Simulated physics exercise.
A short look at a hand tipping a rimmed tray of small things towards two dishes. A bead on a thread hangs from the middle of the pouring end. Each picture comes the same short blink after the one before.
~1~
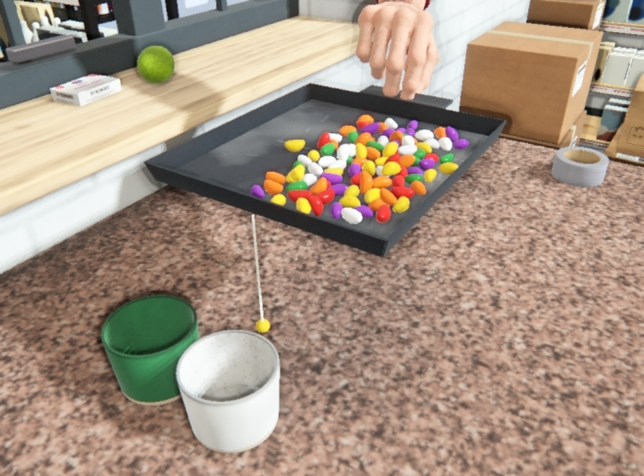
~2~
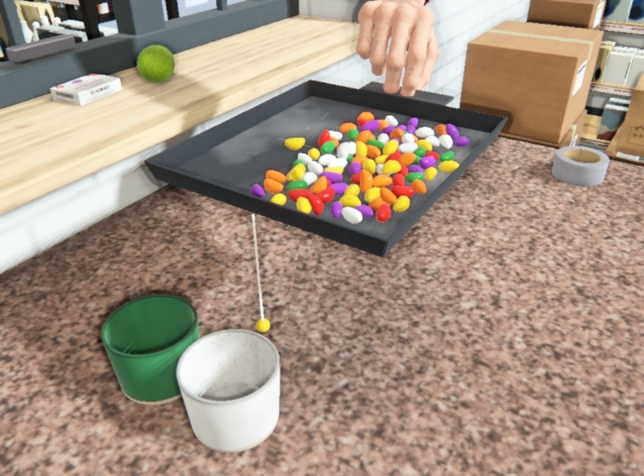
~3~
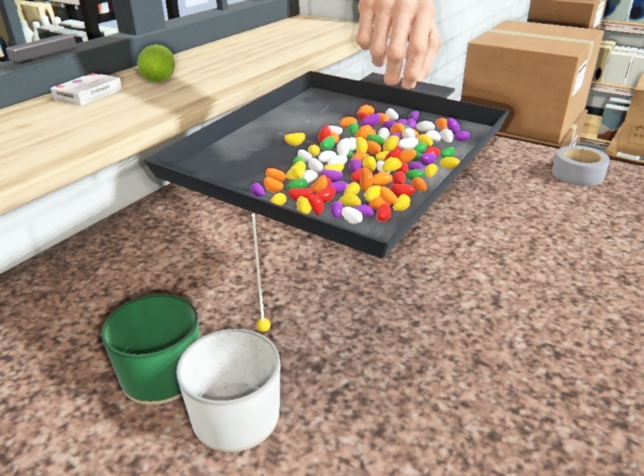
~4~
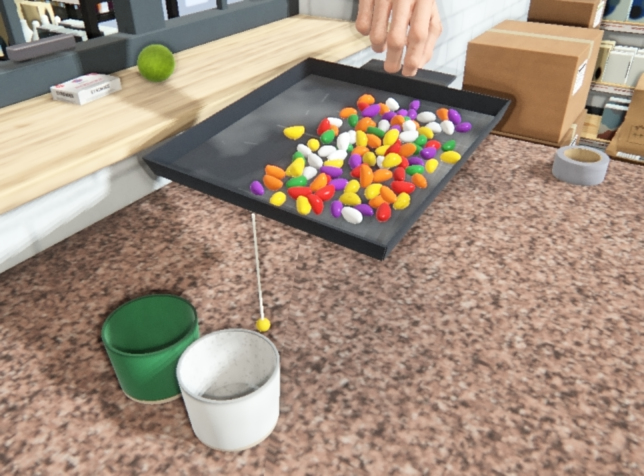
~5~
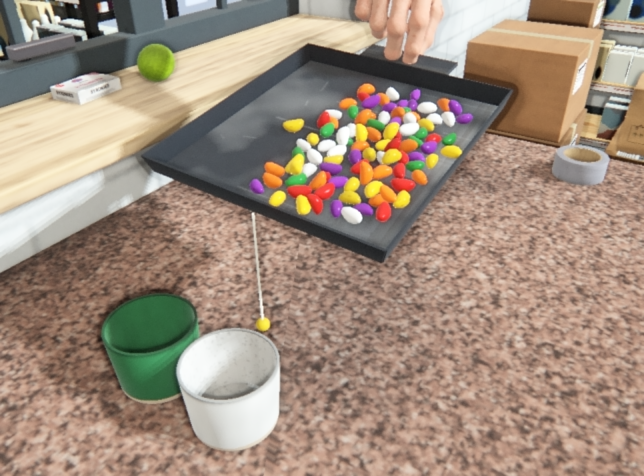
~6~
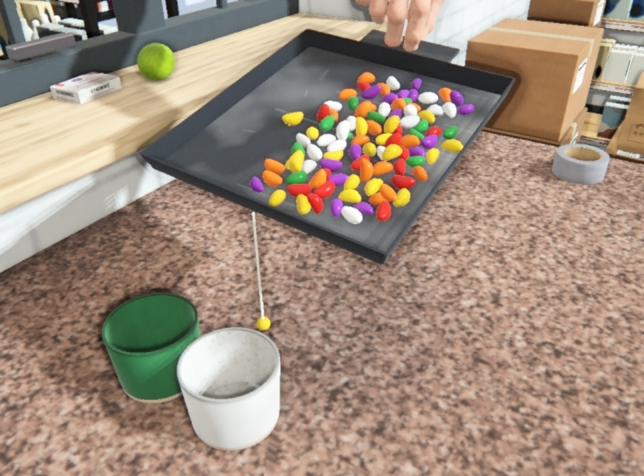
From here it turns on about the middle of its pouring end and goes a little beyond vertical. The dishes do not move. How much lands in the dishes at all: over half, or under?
In the dishes lies only the smaller part of it.
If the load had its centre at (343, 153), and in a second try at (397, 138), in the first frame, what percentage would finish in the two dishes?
About 20 and 10 per cent.
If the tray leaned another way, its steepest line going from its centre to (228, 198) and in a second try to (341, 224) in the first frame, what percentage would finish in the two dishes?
The first gives 70 %, the second 0 %.
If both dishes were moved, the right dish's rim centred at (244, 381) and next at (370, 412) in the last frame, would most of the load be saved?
One: Less than half. Two: Over half.
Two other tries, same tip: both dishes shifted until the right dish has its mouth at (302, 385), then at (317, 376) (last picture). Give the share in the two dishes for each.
Roughly 40 per cent, and 40 per cent.
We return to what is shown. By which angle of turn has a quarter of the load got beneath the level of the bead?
Near 95 degrees.
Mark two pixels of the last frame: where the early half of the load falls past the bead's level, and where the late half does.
At about (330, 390), then at (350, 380).
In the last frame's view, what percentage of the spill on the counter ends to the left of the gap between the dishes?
About 0 per cent.
Soon after the last picture, tray tipped steeply; all on the tray.
A little later, tray tipped right over; most on the tray; a stray few outside both; about a quarter in the air.
Later still, tray tipped past a quarter turn; a small part in the right dish; nearly all outside both.
At rest, tray tipped past a quarter turn; a small part in the right dish; none in the left dish; nearly all outside both.
